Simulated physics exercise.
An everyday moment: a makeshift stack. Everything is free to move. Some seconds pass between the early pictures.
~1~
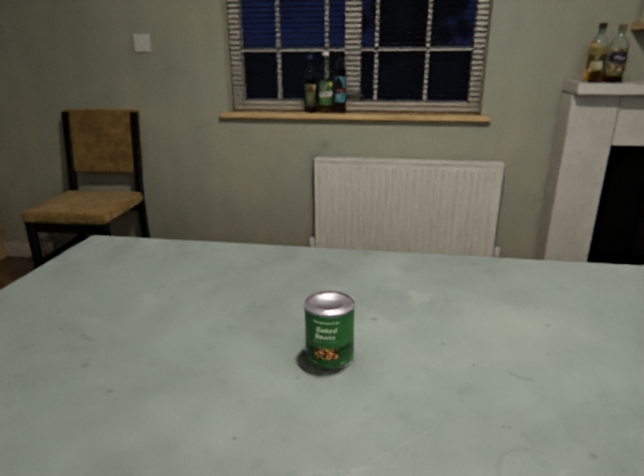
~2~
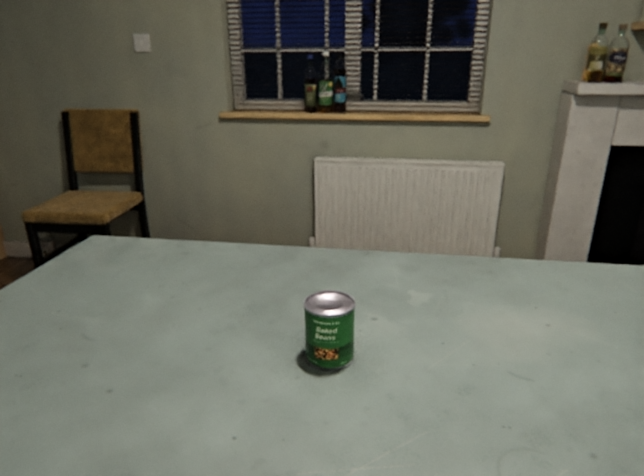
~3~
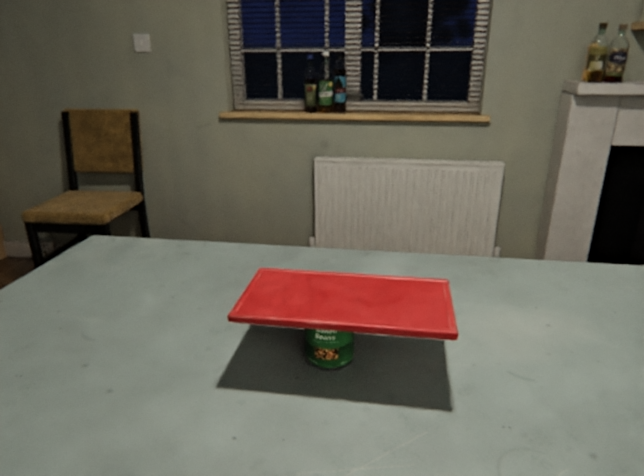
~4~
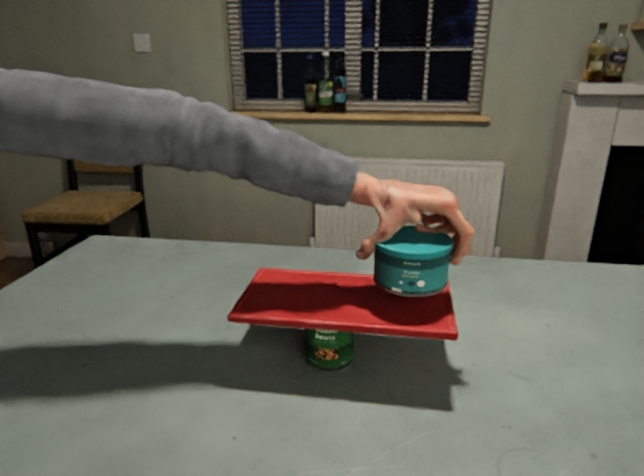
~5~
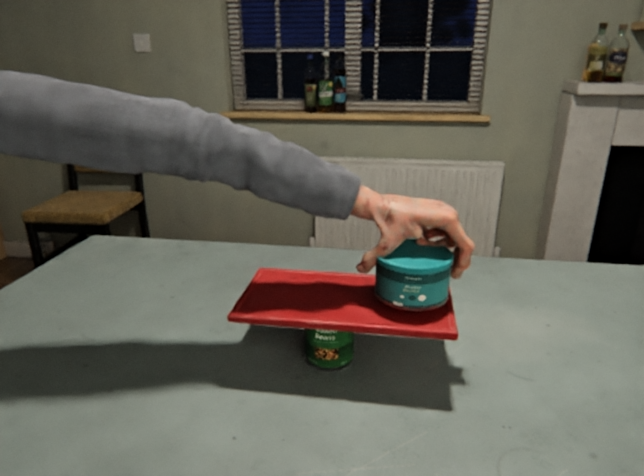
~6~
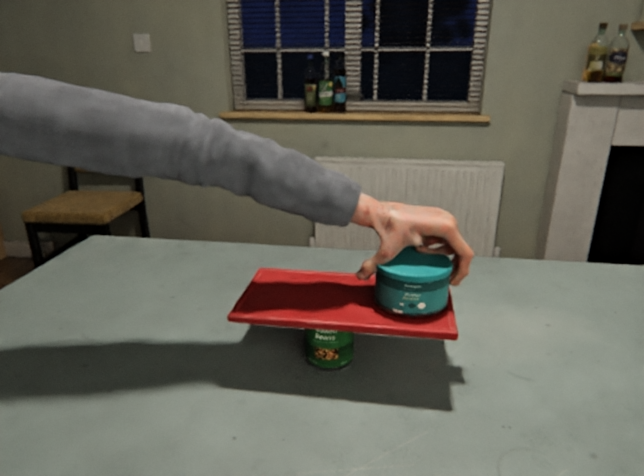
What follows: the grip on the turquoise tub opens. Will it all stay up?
The stack comes apart.
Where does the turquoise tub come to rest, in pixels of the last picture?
Near (507, 342).
Then, 0.40 s after the last picture, turquoise tub now fallen; red lid tipped 40° from how it was.
Then, 0.60 s after the last picture, red lid tipped 35° from how it was.
Then, 0.80 s after the last picture, red lid tipped 30° from how it was.
At rest, fallen, turquoise tub; moved from the start, red lid; green tin in place. Seen from the same camera at the end, turquoise tub near (507, 341). The stack gives way.
